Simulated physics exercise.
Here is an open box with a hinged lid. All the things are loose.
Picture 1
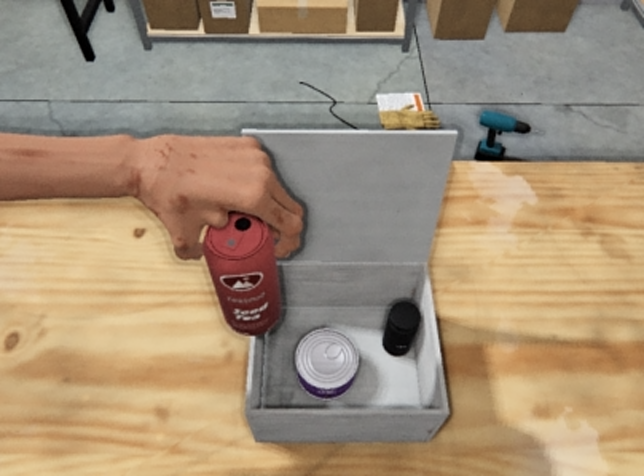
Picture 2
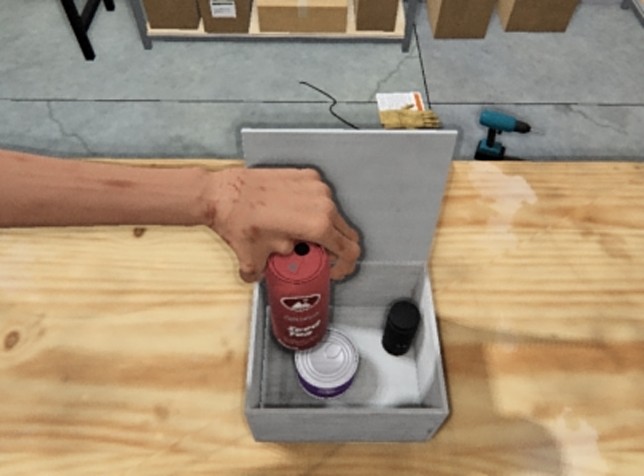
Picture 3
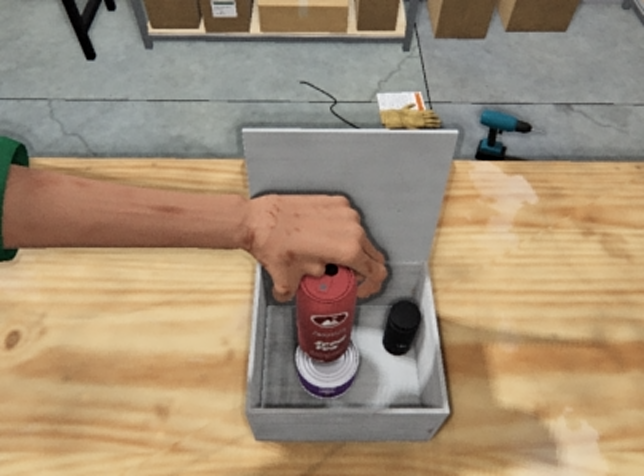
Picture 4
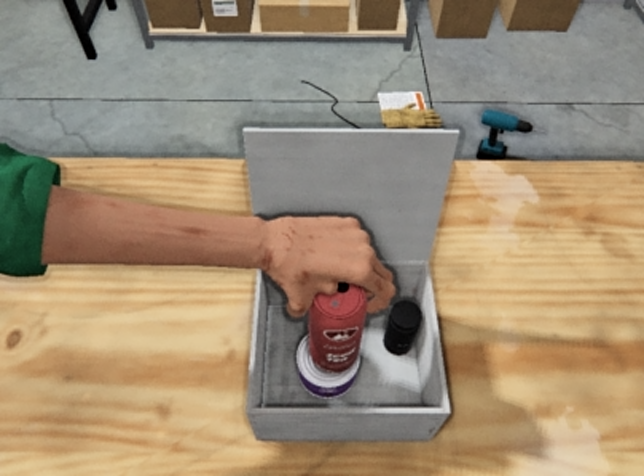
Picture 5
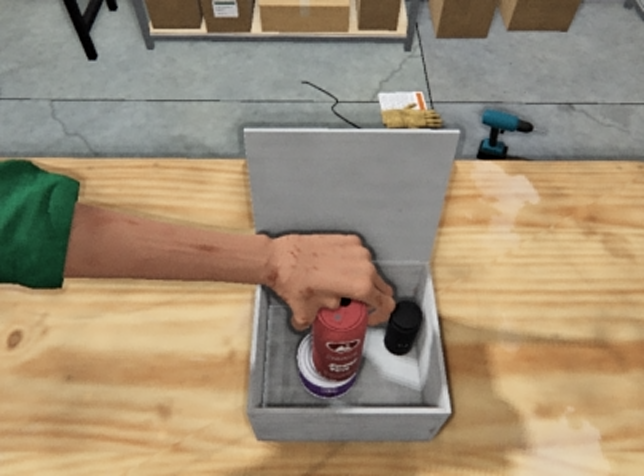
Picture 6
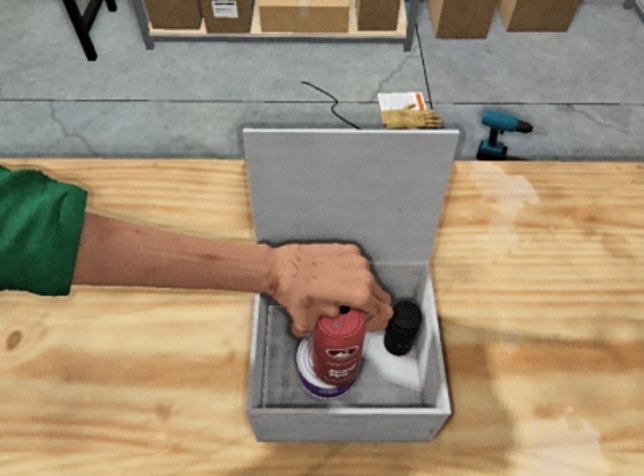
A hand lowers a red can into an open gray box beside a black shaker.
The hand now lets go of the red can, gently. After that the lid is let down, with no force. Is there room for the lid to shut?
In the end the lid stays ajar.
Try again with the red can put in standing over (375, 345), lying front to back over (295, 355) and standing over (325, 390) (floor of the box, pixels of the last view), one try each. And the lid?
In the first case it sits on the rim; in the second case it closes; in the third case it will not close.
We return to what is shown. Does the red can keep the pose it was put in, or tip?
It keeps its pose.
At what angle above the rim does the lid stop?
Some 40° above the rim.
Then, 1.00 s later than the last frame, lid starting down.
Then, 1.30 s later than the last frame, lid 78° above the rim.
Then, 1.60 s later than the last frame, lid 58° above the rim.
Then, 1.80 s later than the last frame, lid 42° above the rim.
When it is over, lid 41° above the rim; all 3 as before. End places, in pixels of the last picture, red can near (338, 345).
